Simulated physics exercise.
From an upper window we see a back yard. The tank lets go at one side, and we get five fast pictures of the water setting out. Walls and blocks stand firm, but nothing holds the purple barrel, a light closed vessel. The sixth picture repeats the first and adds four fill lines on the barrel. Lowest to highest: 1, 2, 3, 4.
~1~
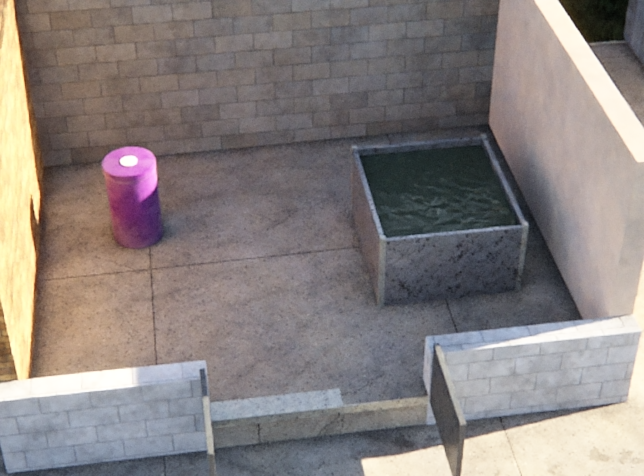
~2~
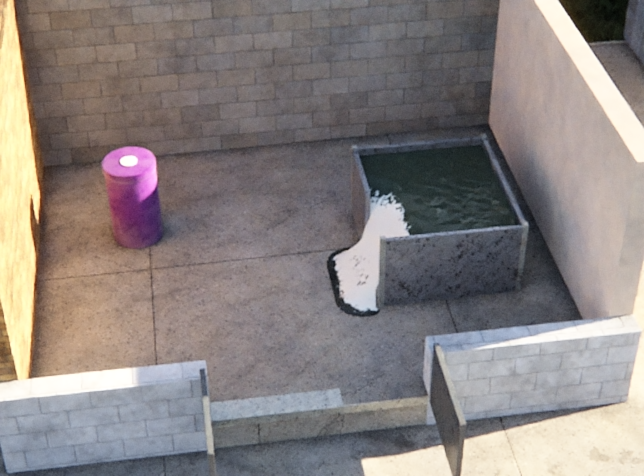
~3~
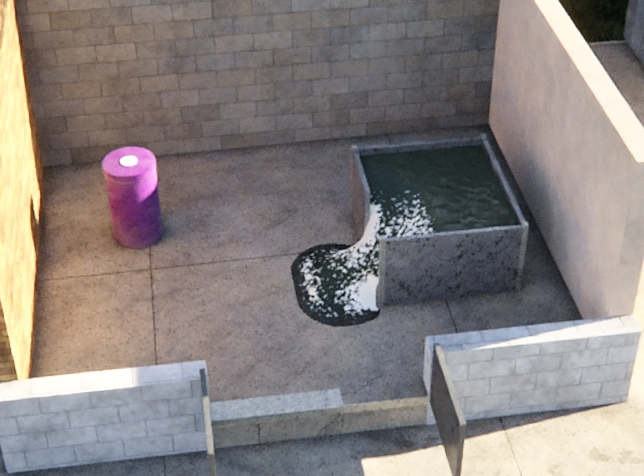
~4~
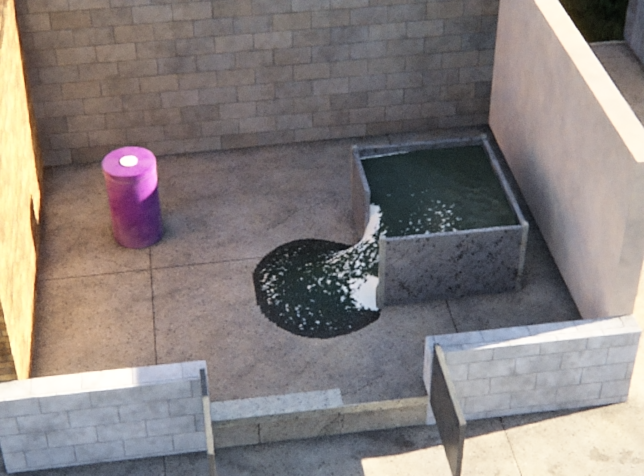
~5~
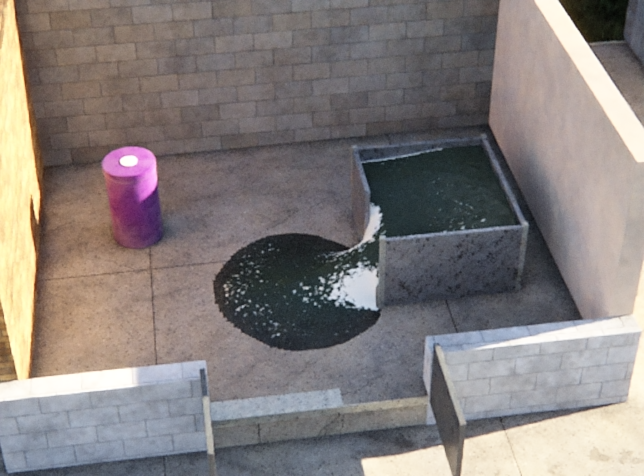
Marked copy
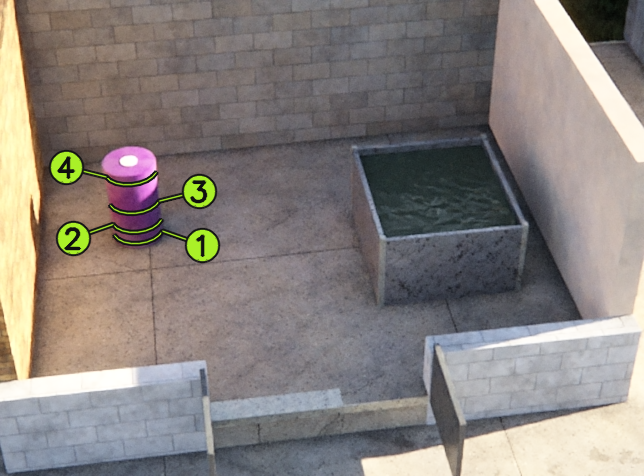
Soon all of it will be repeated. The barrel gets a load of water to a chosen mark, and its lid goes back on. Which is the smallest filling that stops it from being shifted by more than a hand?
The limit is 2.
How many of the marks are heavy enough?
Three of the four.
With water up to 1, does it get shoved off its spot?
Yes, that goes wrong.
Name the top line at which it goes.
Line 1.
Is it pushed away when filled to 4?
No, not at all.
On the marked copy, 1 at (139, 243); 2 at (137, 232); 3 at (135, 213); 4 at (131, 184); from the bottom up 1, 2, 3, 4.
Choosing 1, it is pushed about 3 times its own width away.
Choosing 2, it does not move.
Choosing 3, it does not move.
Choosing 4, it does not move.
